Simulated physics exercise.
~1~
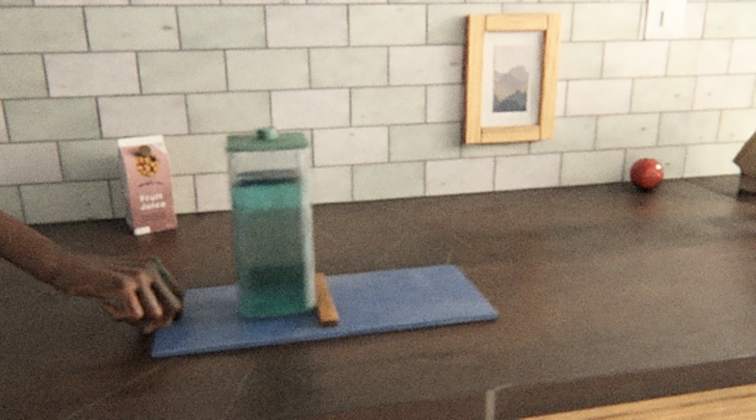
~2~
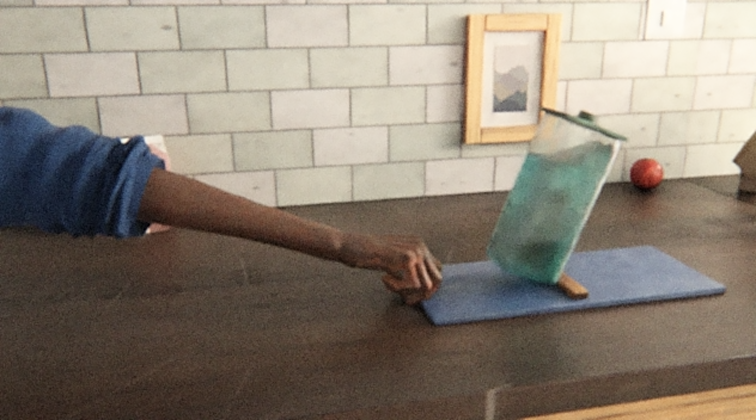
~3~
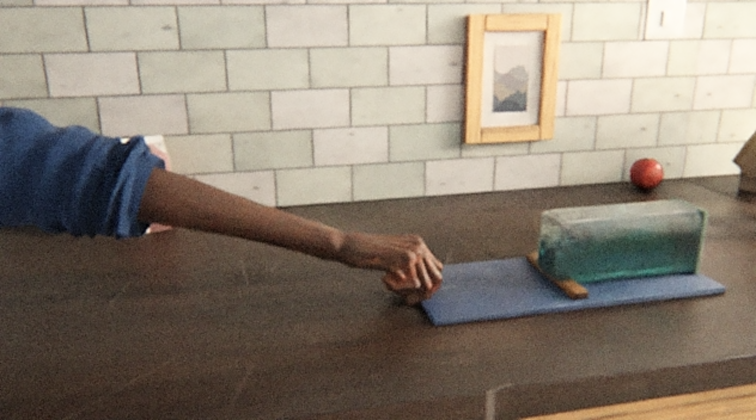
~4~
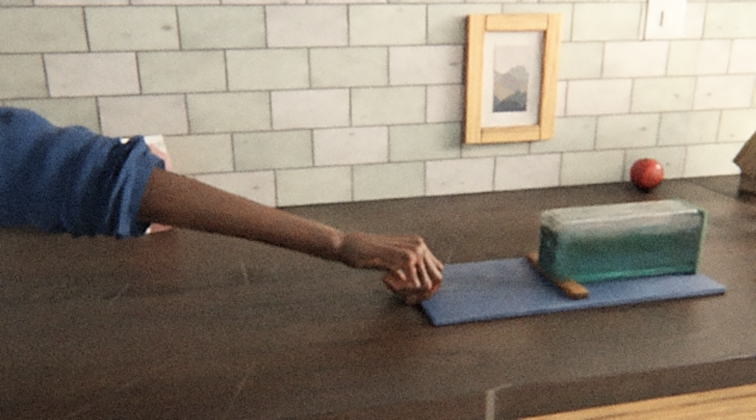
On a dark kitchen counter, a hand slides a blue board right, and the capped teal-liquid container tips over, ending on its side.
